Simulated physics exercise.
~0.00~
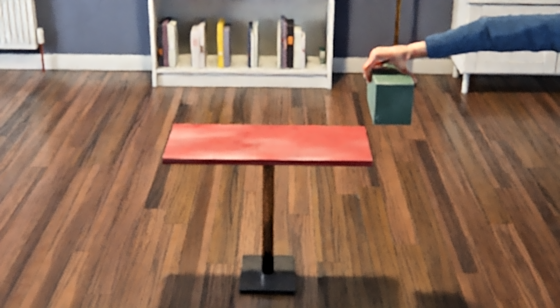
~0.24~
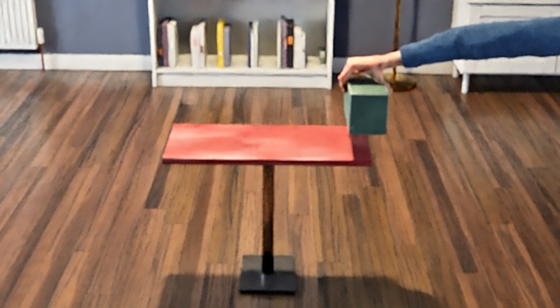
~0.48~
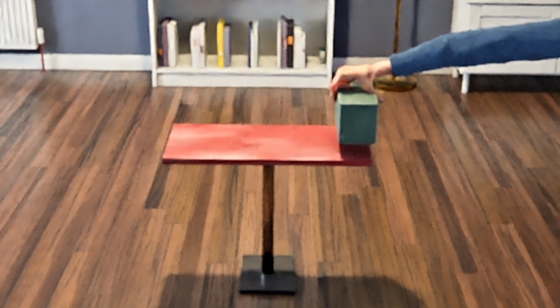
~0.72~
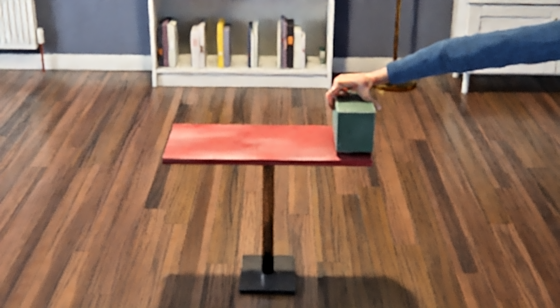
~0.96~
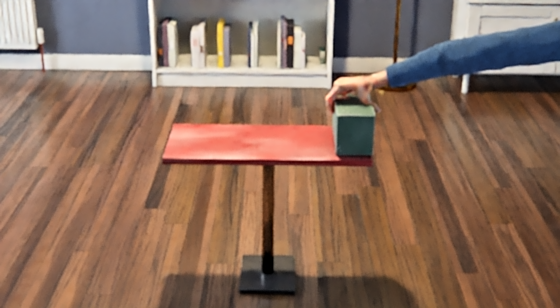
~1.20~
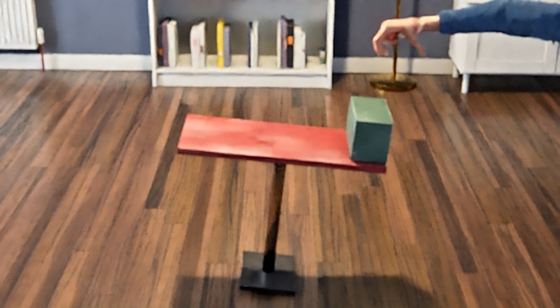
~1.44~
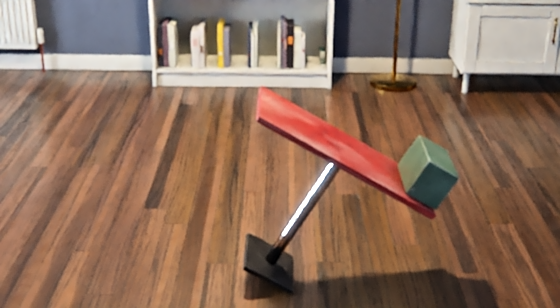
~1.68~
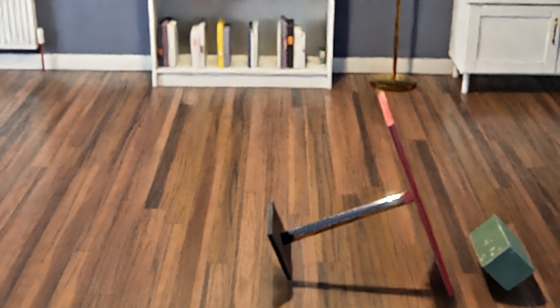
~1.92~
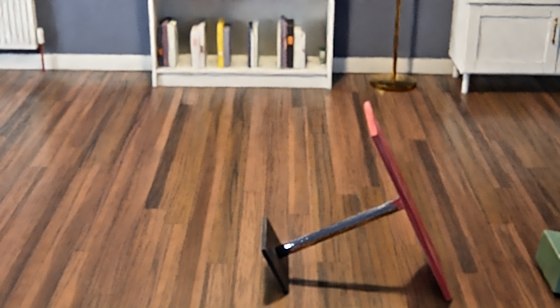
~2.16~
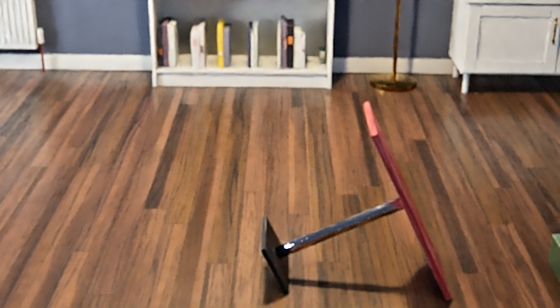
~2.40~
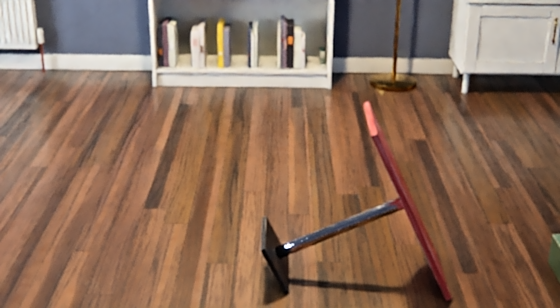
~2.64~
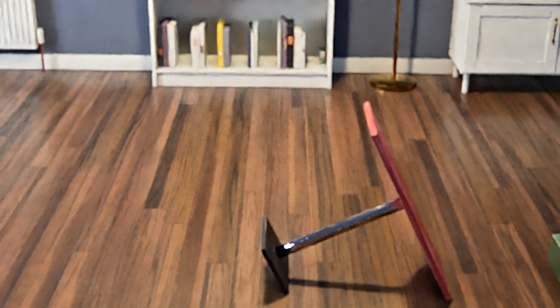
In a room with a dark wooden floor, seen from the front and slightly above by a still camera, a red-topped side table stands on a thin post with a small black foot. Behind it are a white bookcase, a brass-coloured stand and a white cabinet on the right. A blue-sleeved arm reaches in from the right, lowers a green block onto the table's right end, then lets go and withdraws. The table tips to the right and topples, and the block tumbles off rightward. The table rests tilted on its top's edge and its foot, the block barely visible at the right edge.
